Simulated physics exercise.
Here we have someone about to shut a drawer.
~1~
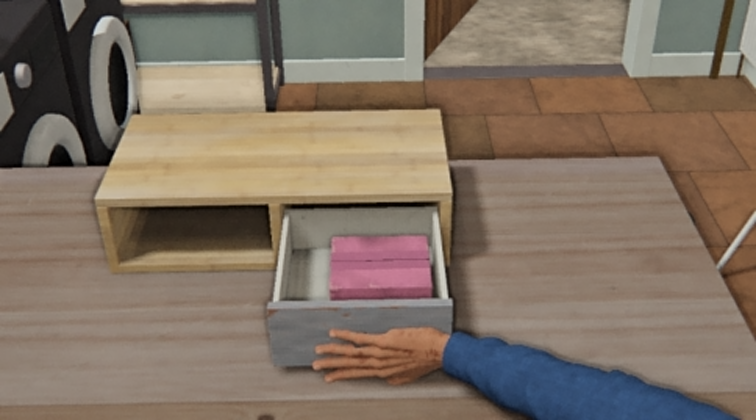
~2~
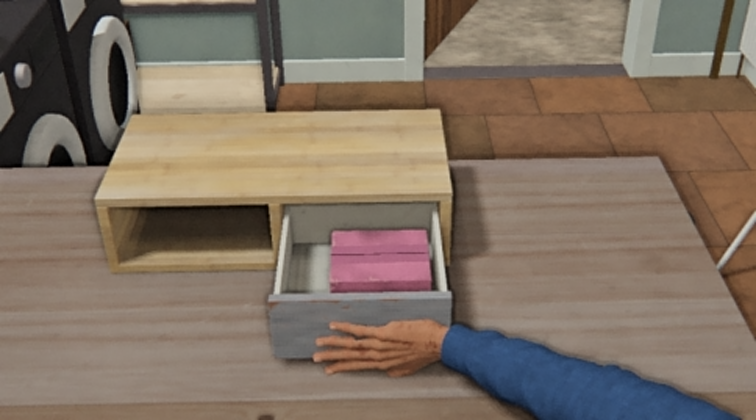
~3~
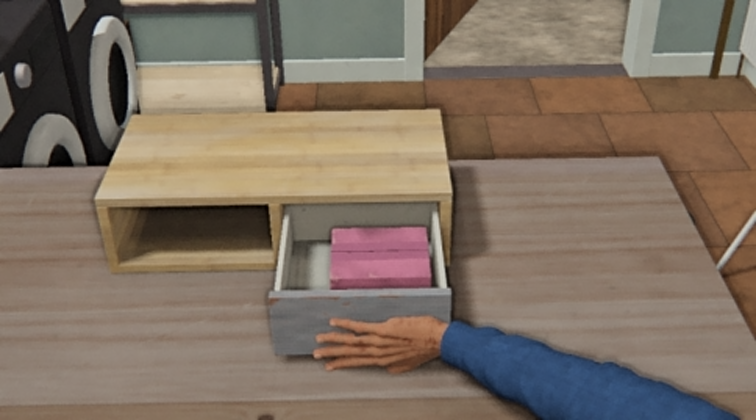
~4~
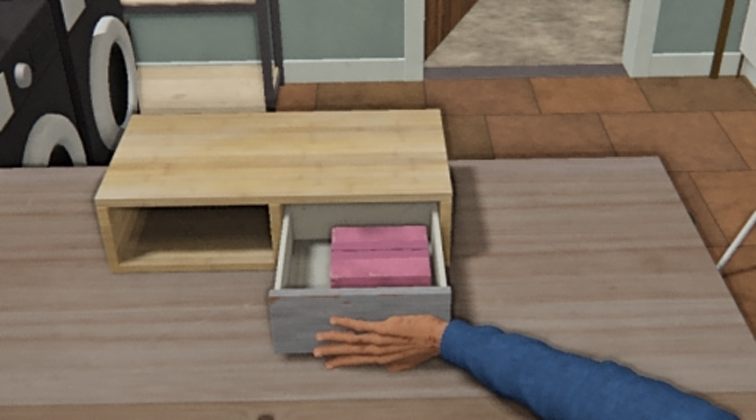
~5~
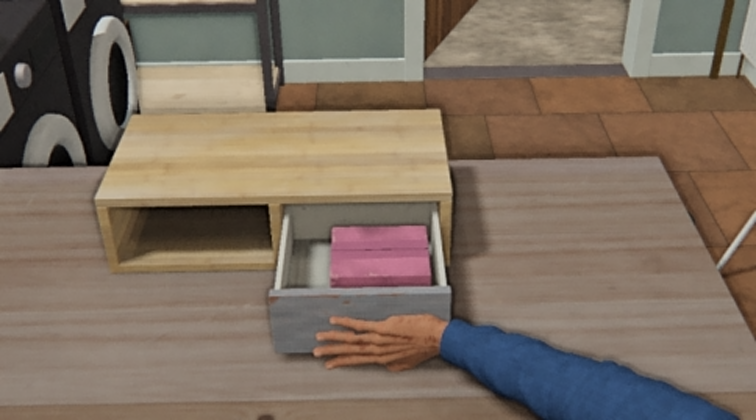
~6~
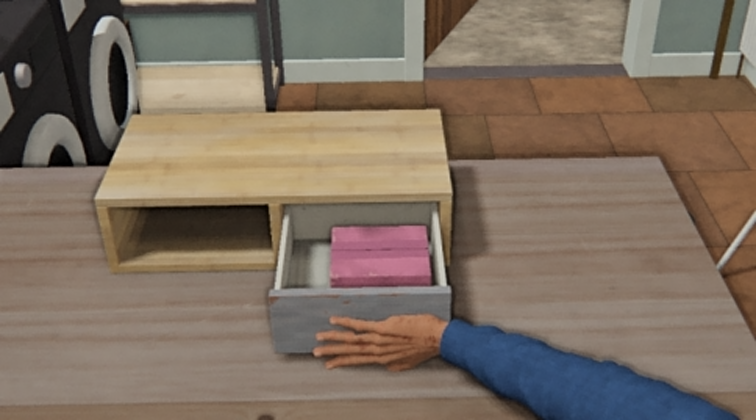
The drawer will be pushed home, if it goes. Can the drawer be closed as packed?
Here the drawer shuts flush.
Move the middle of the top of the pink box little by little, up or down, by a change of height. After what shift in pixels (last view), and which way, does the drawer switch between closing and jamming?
A shift of 16 pixels, going up.
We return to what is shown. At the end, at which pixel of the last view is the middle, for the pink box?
At about (378, 186).
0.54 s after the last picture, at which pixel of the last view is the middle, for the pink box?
Its middle is close to (379, 231).
Then, 0.54 s after the last picture, drawer about half in.
At rest, the drawer goes all the way in.
